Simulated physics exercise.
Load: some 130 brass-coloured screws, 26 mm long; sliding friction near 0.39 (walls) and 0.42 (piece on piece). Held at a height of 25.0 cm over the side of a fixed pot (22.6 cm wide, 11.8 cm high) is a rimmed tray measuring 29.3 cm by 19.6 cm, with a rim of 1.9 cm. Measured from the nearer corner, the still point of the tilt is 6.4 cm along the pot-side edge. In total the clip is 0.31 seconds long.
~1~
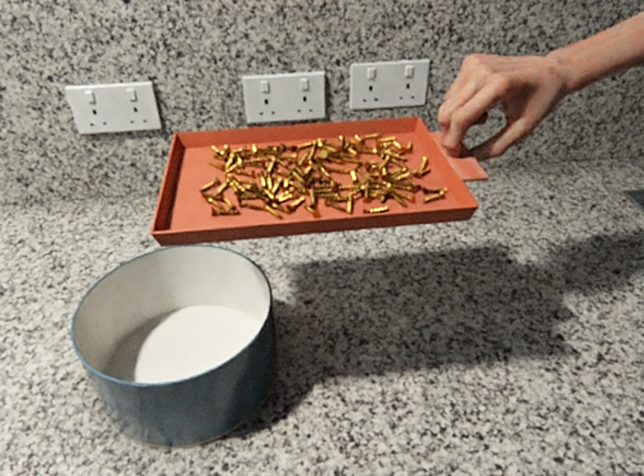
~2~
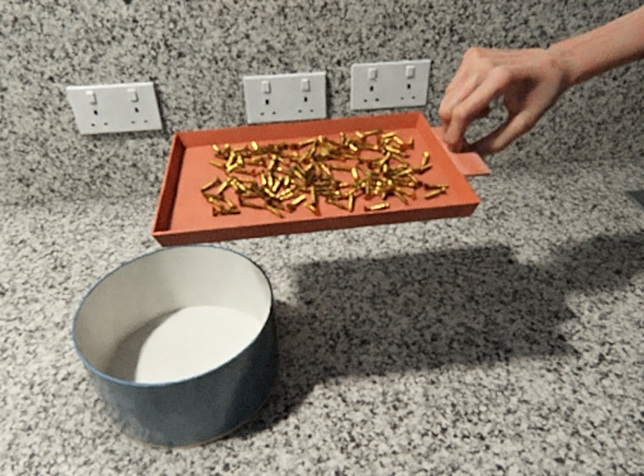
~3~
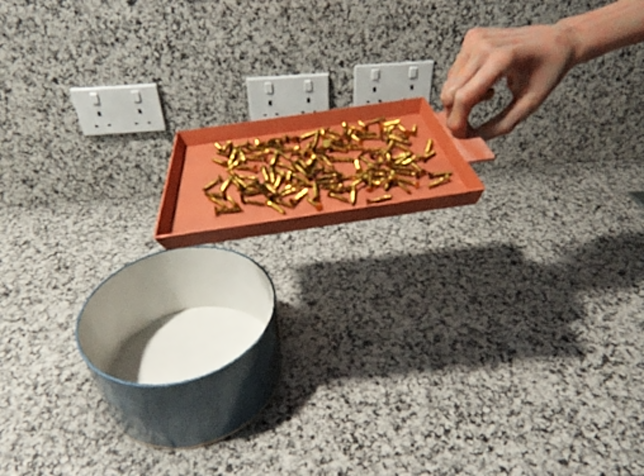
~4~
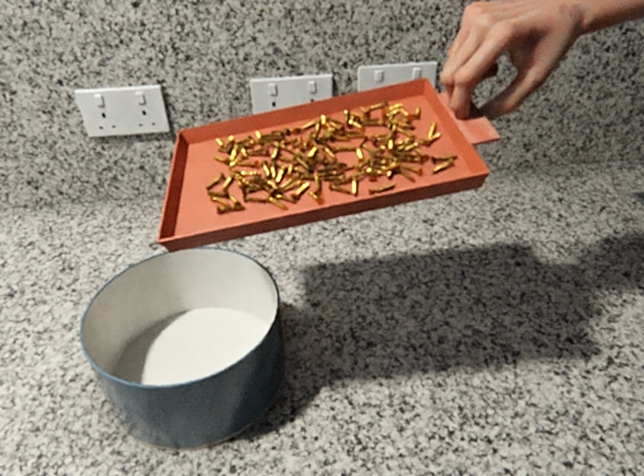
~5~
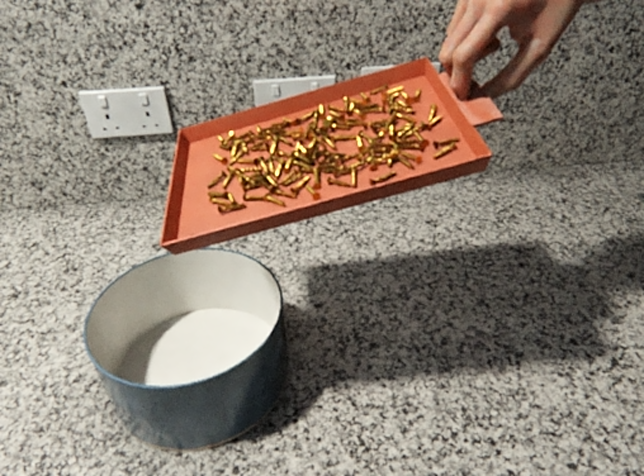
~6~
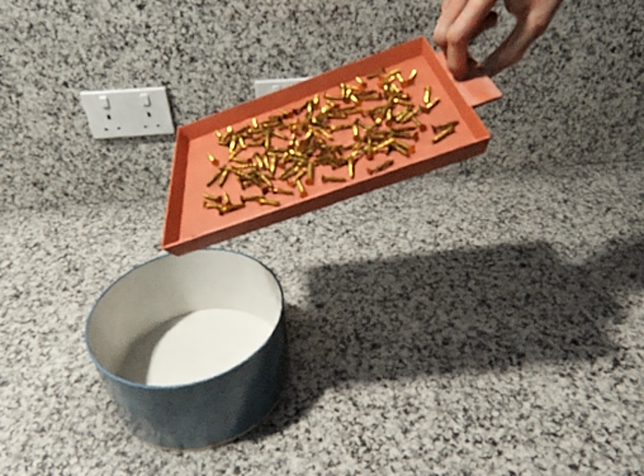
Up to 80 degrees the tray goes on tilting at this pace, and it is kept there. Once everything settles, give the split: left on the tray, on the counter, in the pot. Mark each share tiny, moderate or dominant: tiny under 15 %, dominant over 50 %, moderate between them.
Left on the tray: Tiny, counter: Tiny, pot: Dominant.
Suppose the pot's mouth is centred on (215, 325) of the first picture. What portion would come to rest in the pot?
Close to 90 in a hundred.
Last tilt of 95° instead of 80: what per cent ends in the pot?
95 per cent.
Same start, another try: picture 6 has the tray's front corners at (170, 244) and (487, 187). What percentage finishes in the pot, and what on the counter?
Pot 80 % / counter 15 %.
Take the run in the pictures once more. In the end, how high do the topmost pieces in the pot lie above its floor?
Around 2.0 cm above the floor.
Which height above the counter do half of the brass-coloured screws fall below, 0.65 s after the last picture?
Roughly 24 cm above the counter.
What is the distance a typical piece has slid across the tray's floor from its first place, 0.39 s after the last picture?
Displacement on the tray: About 11 cm.
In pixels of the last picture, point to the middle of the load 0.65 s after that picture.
Load centre, approx.: (156, 246) px.
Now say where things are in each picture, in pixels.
The first frame shows tray tilt 0 degrees, front corners at (157, 229) and (472, 203); middle of the pieces at (315, 168); pot at (175, 304).
The second frame shows tray tilt 1 degrees, front corners at (158, 230) and (473, 199); middle of the pieces at (315, 166).
The third frame shows tray tilt 5 degrees, front corners at (160, 233) and (478, 186), lowest corner left front; middle of the pieces at (317, 158).
The fourth frame shows tray tilt 10 degrees, front corners at (163, 237) and (482, 170), lowest corner left front; middle of the pieces at (319, 149).
The fifth frame shows tray tilt 14 degrees, front corners at (166, 240) and (484, 152), lowest corner left front; middle of the pieces at (319, 140).
The sixth frame shows tray tilt 19 degrees, front corners at (167, 243) and (482, 135), lowest corner left front; middle of the pieces at (314, 131); pot at (187, 307).
Then, 0.39 s after the last picture, tilt 48 degrees; the tray holds 100 %, the pot 0 %.
Then, 0.65 s after the last picture, tilt 68 degrees; the tray holds 55 %, the pot 15 %.
Then, 1.02 s after the last picture, tilt 80 degrees; the tray holds 20 %, the pot 70 %.
In the end, tray 0 %, counter 5 %, pot 95 %.
